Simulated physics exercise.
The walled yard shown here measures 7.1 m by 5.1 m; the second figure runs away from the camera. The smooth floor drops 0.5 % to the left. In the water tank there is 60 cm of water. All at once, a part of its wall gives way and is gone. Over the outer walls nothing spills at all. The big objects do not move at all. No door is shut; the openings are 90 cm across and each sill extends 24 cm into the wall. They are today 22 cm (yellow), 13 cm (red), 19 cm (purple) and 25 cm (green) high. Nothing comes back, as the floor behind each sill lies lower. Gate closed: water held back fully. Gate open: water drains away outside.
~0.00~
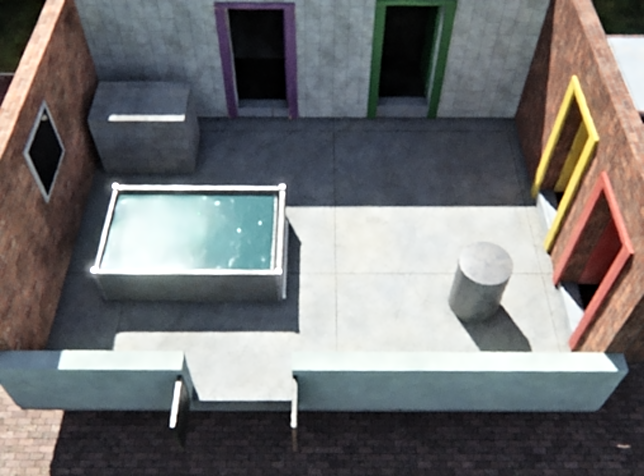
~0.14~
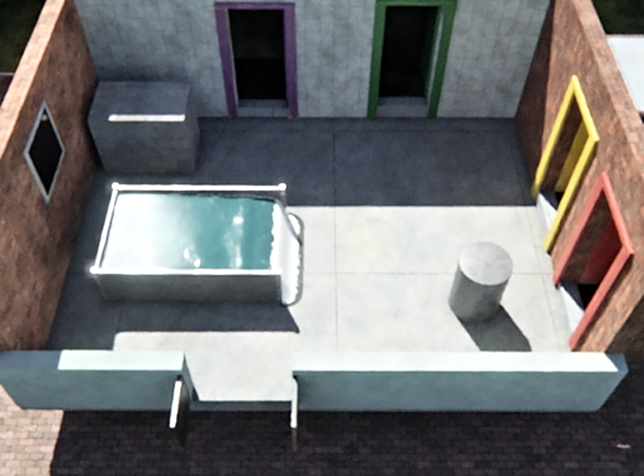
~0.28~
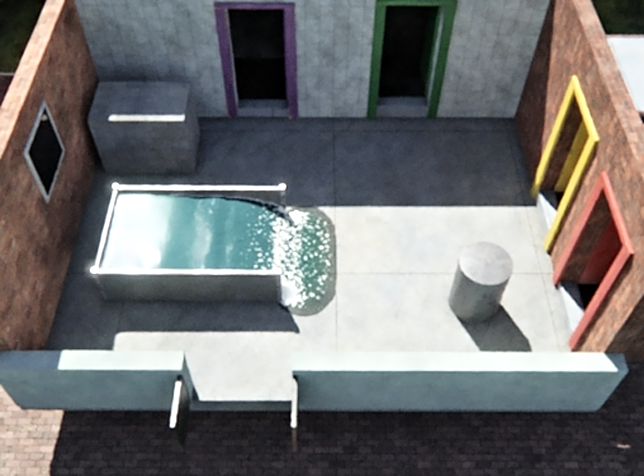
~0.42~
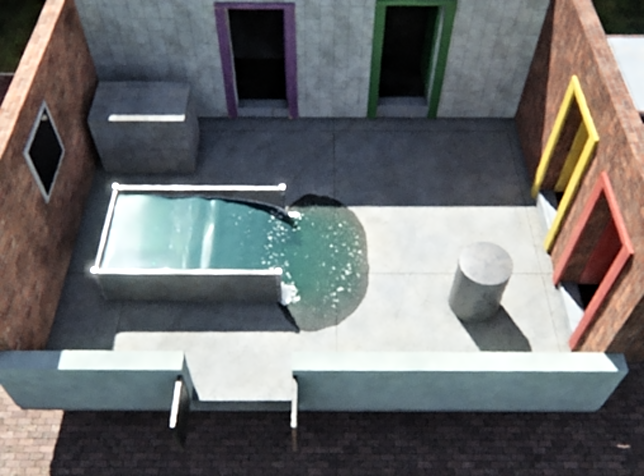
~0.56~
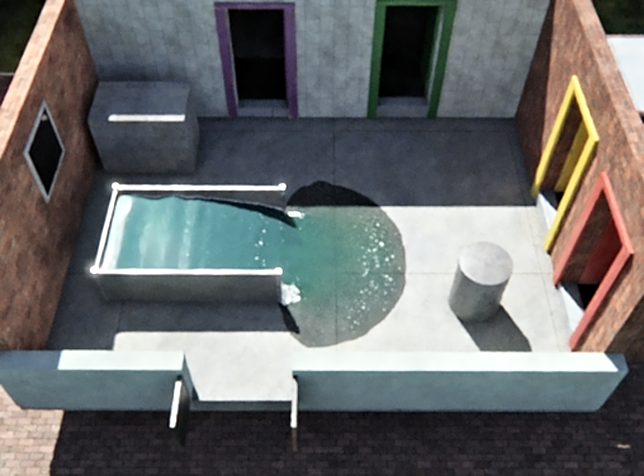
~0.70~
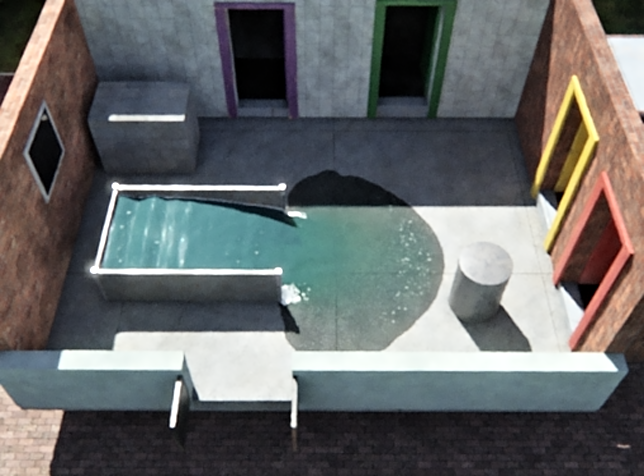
Water poured out through the right side of a raised tank in a walled yard after that side vanished, then fanned across the smooth floor in a widening rounded sheet toward a grey cylinder.
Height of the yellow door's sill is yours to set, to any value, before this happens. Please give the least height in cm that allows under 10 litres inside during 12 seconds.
It would have to be roughly 21 cm high.
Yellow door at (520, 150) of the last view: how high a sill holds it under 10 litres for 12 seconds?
You'd want it roughly 18 cm high.
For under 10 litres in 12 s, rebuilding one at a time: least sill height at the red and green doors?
About 18 cm at red and 8.0 cm at green.
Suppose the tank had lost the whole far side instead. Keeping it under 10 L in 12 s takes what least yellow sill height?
Some 6.5 cm.
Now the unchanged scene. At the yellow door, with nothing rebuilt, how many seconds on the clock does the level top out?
2.6 s.
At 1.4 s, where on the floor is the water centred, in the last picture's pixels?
Roughly (267, 256).
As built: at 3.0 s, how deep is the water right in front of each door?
Door by door, in centimetres - yellow 23, red 14, purple 0, green 6.
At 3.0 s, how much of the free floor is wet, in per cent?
About 55 per cent.
After 1.4 s water covers 40 % of the floor, deepest (26 cm) near (290, 280); 4 cm at the yellow door, 0 litres in over its 22 cm sill.
After 3.0 s water covers 55 % of the floor, deepest (32 cm) near (513, 126); 23 cm at the yellow door, 4 litres in over its 22 cm sill.
After 12.0 s water covers 100 % of the floor, deepest (16 cm) near (111, 118); 4 cm at the yellow door, 7 litres in over its 22 cm sill.
At the yellow door as built, the water arrived by 1.3 s and peaked near 24 cm at 2.6 s.
With a sill of 18 cm, 28 litres would have come in within the 12 s; with 24.5 cm, 2 litres. So under 10 litres takes about 21 cm.
